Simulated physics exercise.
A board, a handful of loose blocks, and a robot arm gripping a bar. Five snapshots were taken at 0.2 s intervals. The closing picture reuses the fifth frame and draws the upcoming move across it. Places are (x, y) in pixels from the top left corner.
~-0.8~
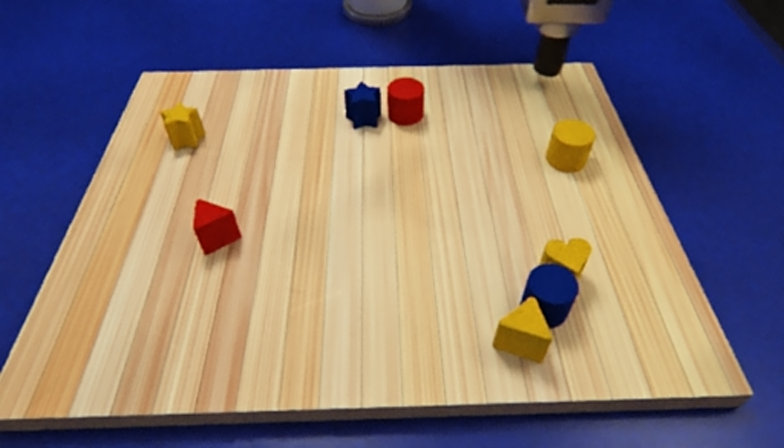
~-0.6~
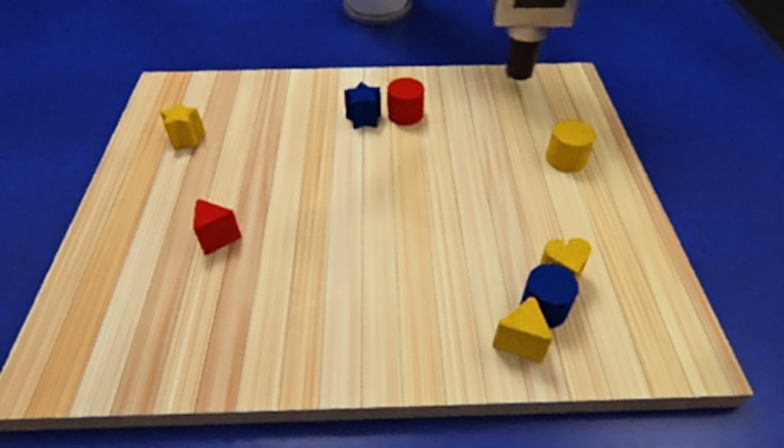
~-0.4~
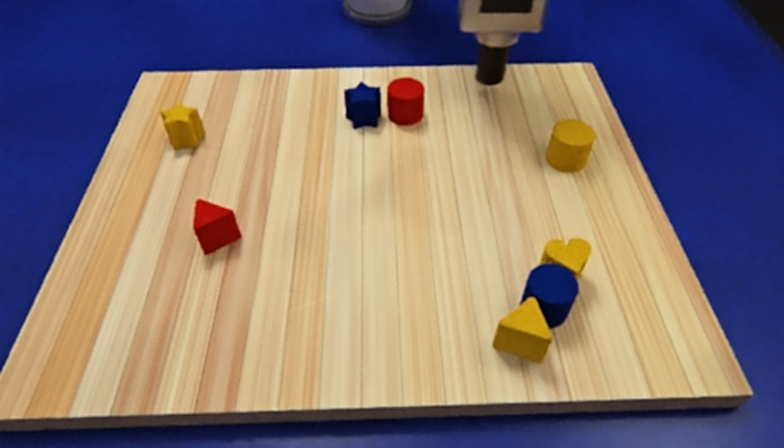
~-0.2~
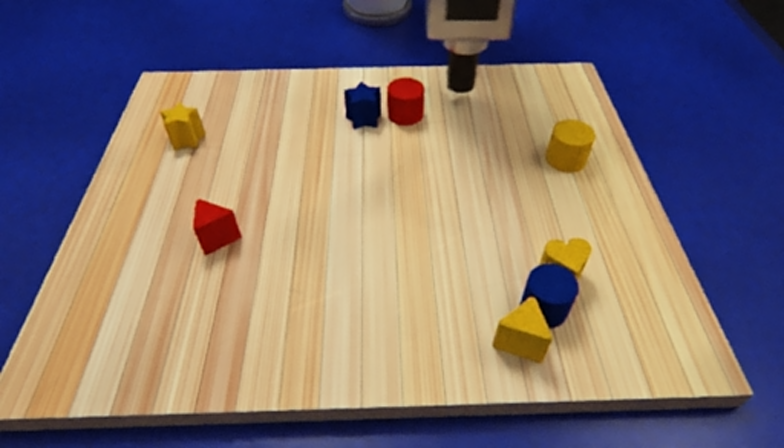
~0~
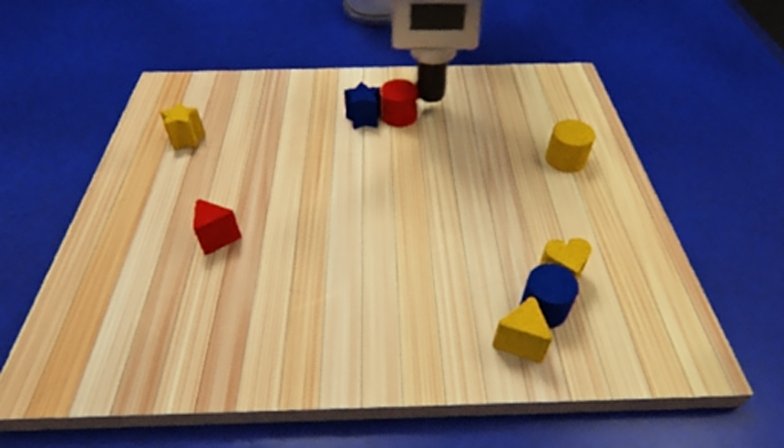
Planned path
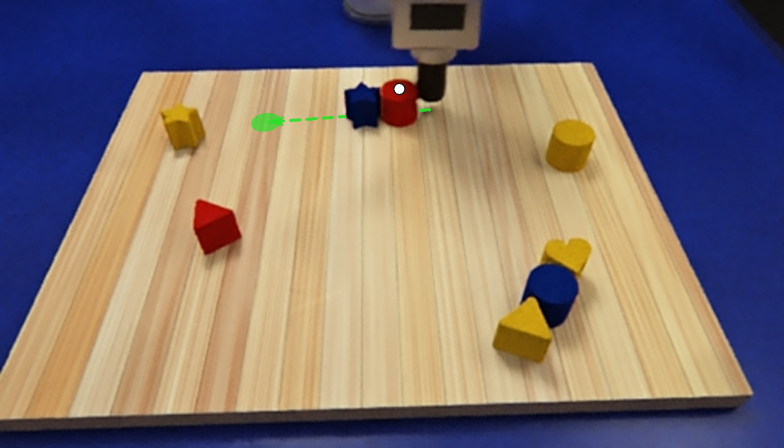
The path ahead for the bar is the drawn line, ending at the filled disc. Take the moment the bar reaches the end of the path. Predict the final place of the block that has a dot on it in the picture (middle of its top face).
Put as a pixel place, it's (233, 112).
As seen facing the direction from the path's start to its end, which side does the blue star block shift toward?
Its shift is leftward.
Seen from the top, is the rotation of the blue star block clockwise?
My answer is no.
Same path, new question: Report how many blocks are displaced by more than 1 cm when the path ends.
The push moves two blocks more than 1 cm.
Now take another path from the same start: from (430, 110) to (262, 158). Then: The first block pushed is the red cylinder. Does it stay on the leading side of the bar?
When the path is over, you would find the red cylinder off to the side or behind the bar.
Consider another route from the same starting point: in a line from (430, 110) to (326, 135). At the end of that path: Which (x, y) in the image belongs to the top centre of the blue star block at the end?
It comes to (268, 89).
The drawn path runs from (430, 110) directly to (266, 122); the dot is on the red cylinder.
On the path given first. One third of the way, bar (375, 100); blue star block (310, 99), turned 25° anticlockwise; red cylinder (343, 95).
Two thirds of the way, bar (319, 104); blue star block (254, 112), turned 40° anticlockwise; red cylinder (286, 102).
At the end, bar (263, 108); yellow star block not moved; blue star block (211, 132), turned 75° anticlockwise; red cylinder (233, 112).
